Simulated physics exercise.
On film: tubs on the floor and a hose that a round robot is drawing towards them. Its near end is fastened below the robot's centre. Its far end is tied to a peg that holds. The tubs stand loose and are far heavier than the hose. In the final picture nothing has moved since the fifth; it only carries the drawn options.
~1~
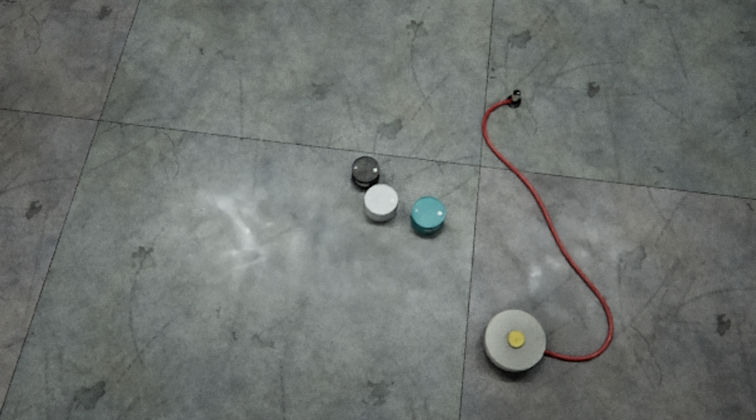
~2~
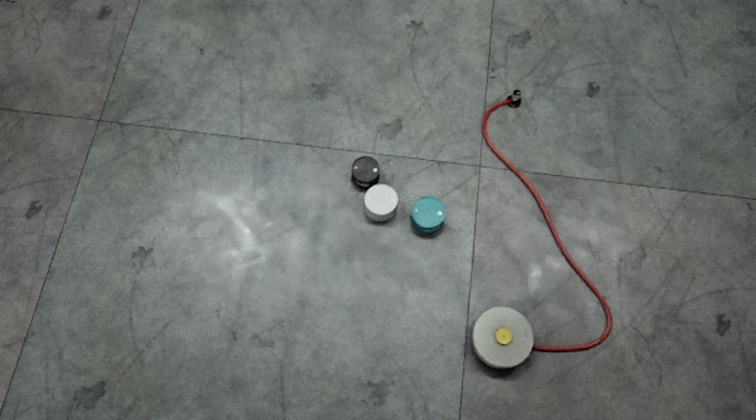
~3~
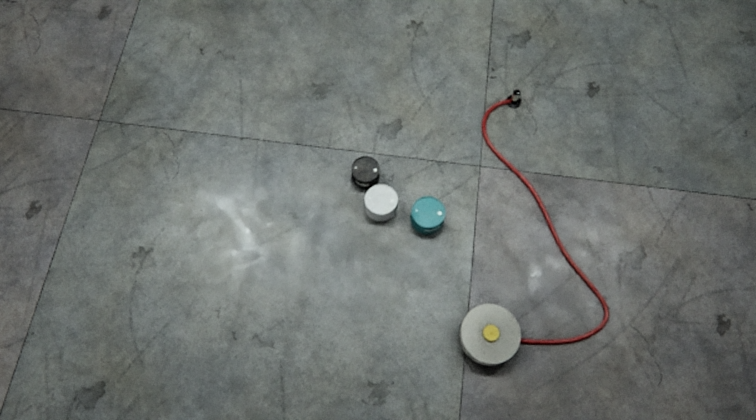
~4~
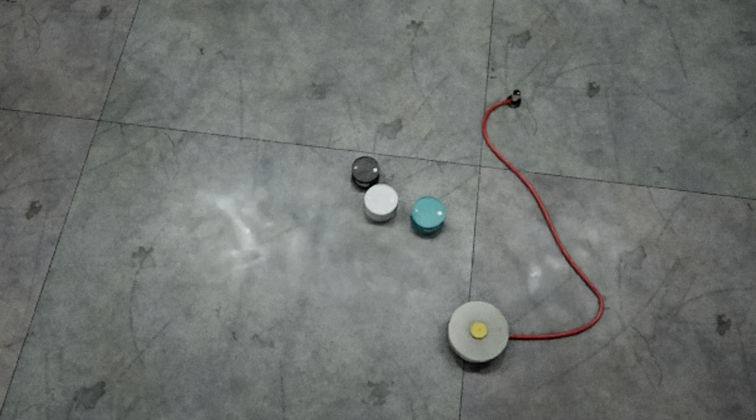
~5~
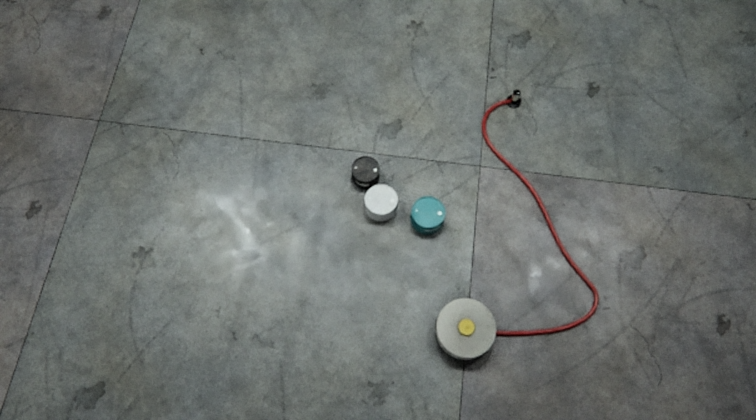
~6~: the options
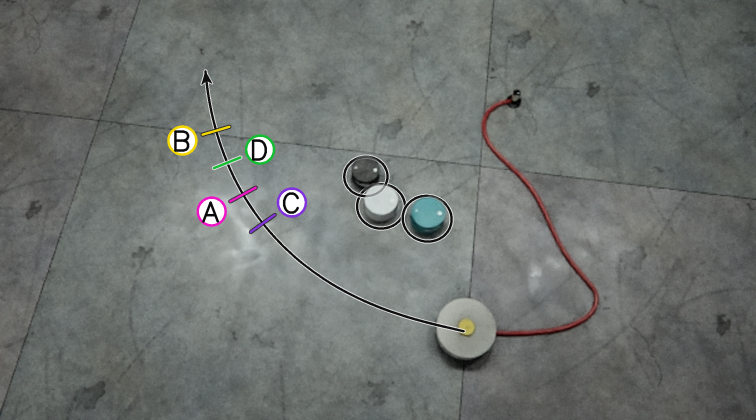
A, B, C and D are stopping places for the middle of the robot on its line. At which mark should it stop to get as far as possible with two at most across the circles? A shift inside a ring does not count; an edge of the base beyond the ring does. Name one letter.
The limit holds up to B.
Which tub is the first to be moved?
Turquoise.
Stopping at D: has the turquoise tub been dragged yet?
By then, no.
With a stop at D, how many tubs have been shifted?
By then, none.
On the marked copy, A at (243, 194); B at (216, 131); C at (263, 223); D at (227, 163); the route from (464, 331) via (270, 231) to (205, 71).
With B. Early on, robot (342, 287).
Further on, robot (252, 208).
At the end, robot (214, 126); white tub (380, 199); turquoise tub (411, 189); one over the rings.
As for the rest, A is within the limit but short; C is within the limit but short; D is within the limit but short.
